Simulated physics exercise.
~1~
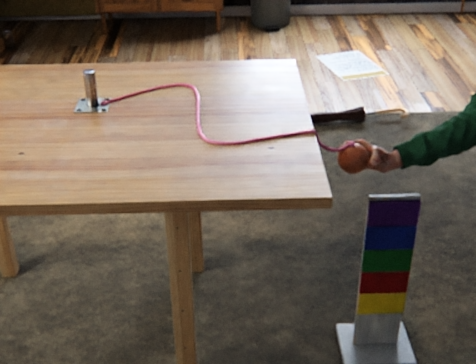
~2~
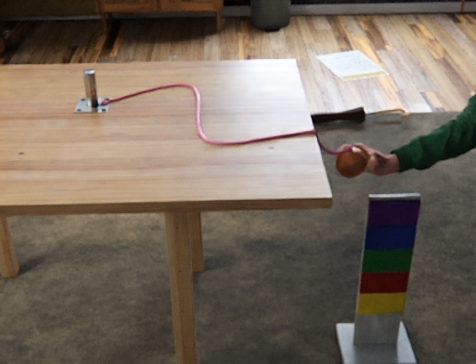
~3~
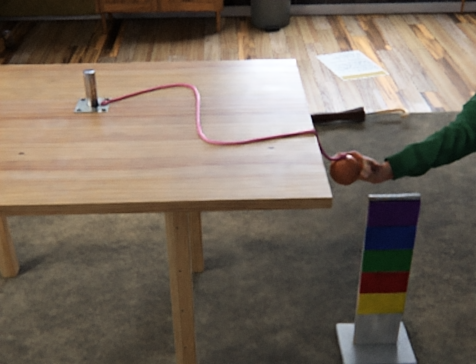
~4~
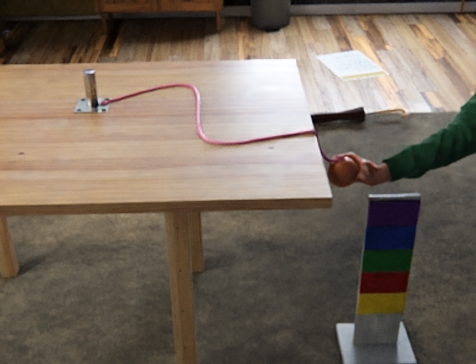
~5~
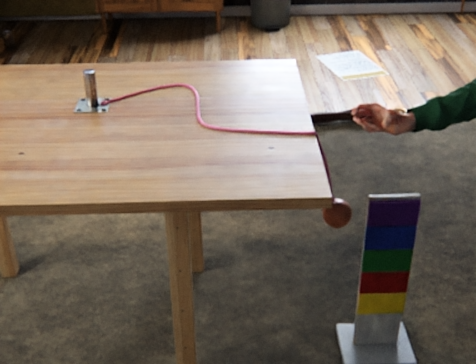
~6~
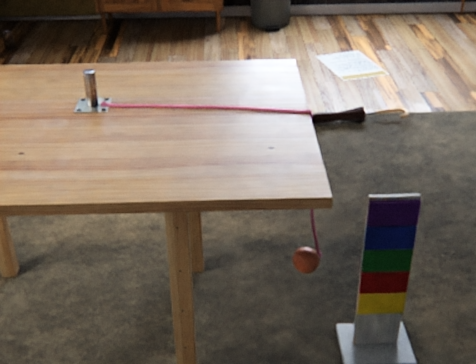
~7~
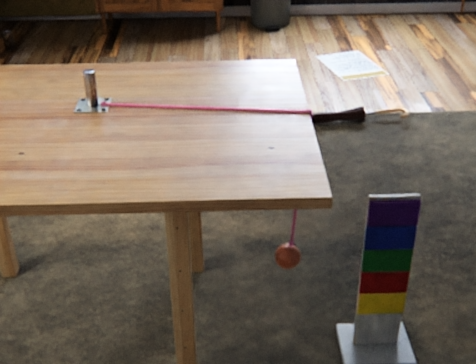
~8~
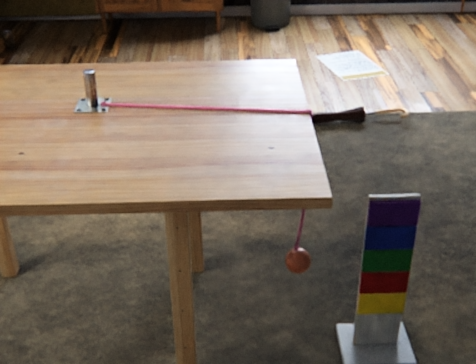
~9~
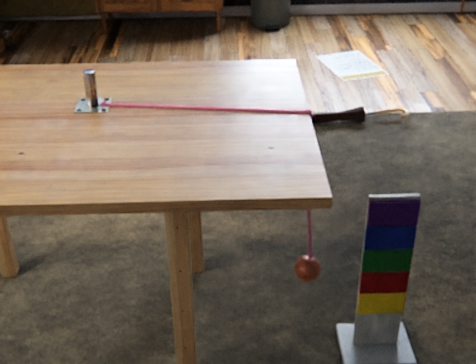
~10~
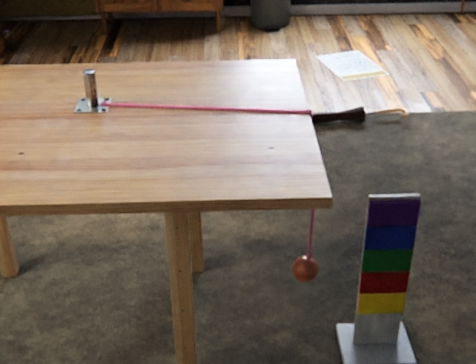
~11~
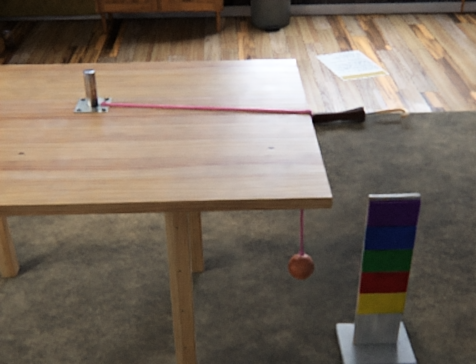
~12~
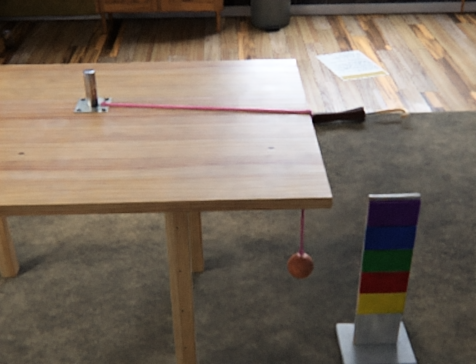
An orange ball tied to a red cord was held off the edge of a wooden table, then a hand let it go and withdrew as it dropped, pulled the cord straight, swung slightly, and hung nearly still, level with the red band.
